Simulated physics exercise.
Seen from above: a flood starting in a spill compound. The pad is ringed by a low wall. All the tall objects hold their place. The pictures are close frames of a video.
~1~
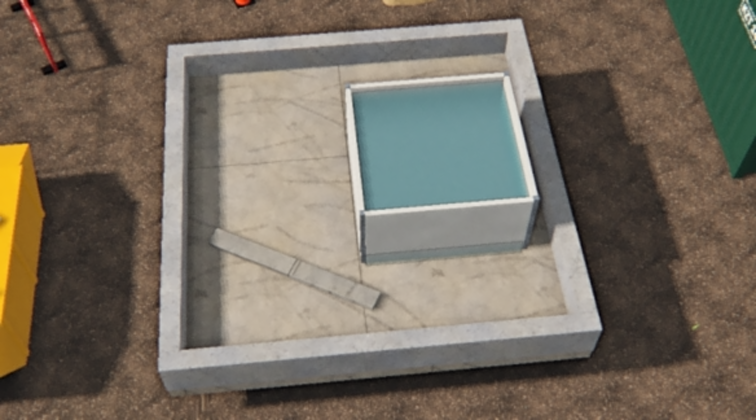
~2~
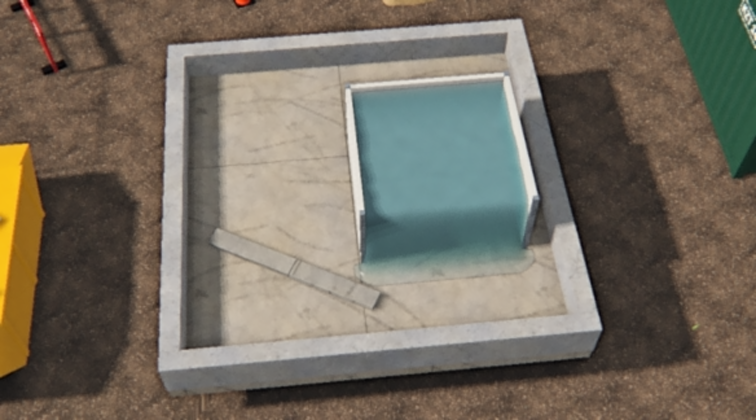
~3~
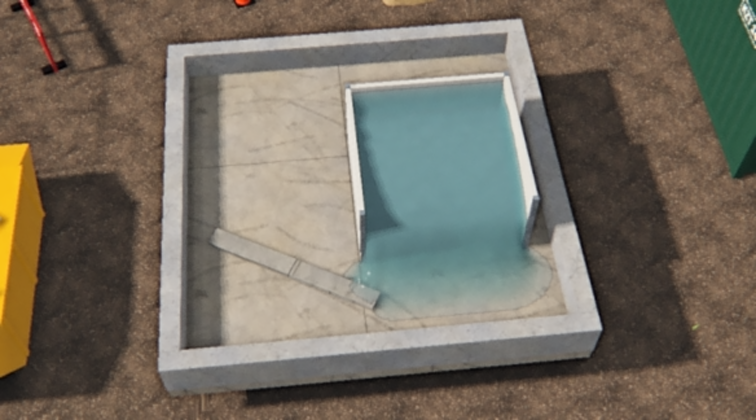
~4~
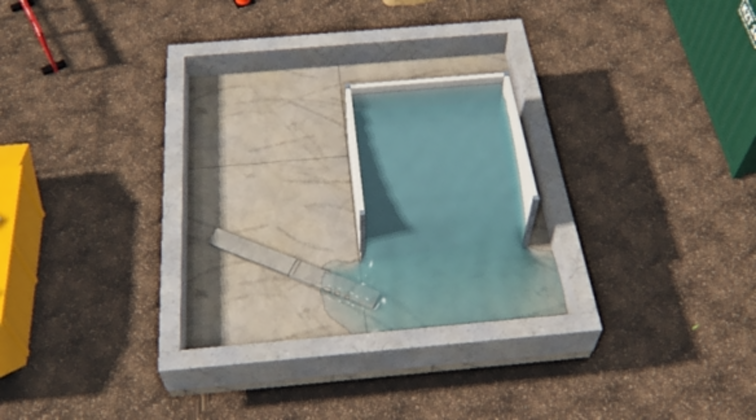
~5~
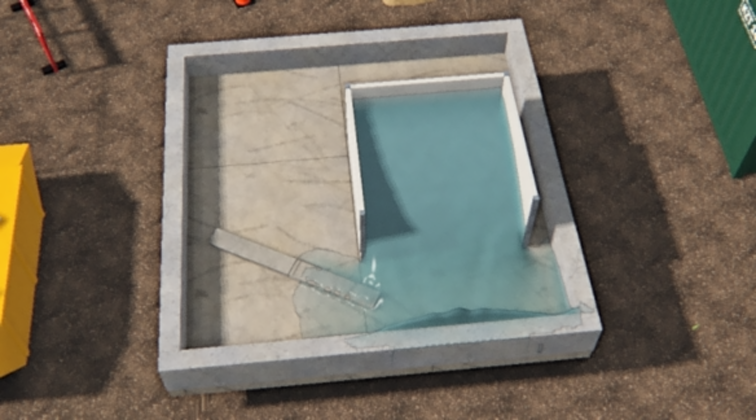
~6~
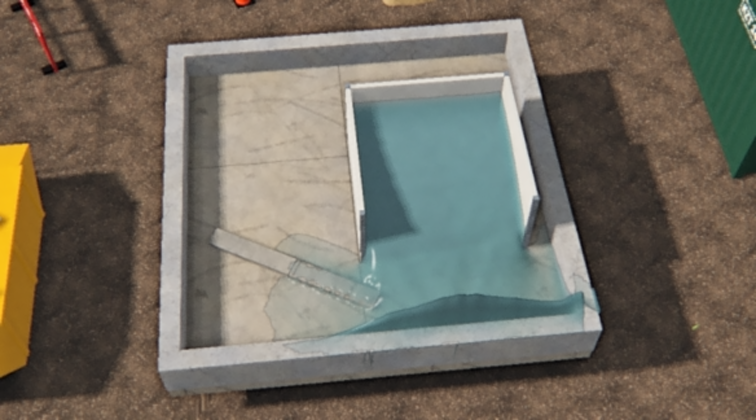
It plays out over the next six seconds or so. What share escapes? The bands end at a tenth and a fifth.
It loses a tenth to a fifth.
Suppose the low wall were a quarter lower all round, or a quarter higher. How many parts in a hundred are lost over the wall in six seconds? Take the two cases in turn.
Near 32 and 10 in a hundred.
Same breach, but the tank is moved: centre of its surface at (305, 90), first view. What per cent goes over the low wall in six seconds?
I make it 6 per cent.
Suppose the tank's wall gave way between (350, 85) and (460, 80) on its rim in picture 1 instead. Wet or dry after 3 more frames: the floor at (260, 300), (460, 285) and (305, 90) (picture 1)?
As listed: No water, dry, awash.
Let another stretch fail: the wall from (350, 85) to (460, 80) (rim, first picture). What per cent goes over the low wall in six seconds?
About 12 per cent.
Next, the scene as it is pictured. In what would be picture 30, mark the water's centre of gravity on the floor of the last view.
At about (372, 212).
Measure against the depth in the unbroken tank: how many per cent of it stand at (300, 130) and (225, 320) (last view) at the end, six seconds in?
In that order: 12 and 16 per cent.
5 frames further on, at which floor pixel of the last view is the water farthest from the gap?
I would point to (188, 365).
A moment on, water covers 30 % of the floor; the low wall has let 1 % over.
Next, water covers 35 % of the floor; the low wall has let 9 % over.
Then, water covers 55 % of the floor; the low wall has let 16 % over.
Later, water covers 75 % of the floor; the low wall has let 17 % over.
In the end, water covers 80 % of the floor; the low wall has let 17 % over.
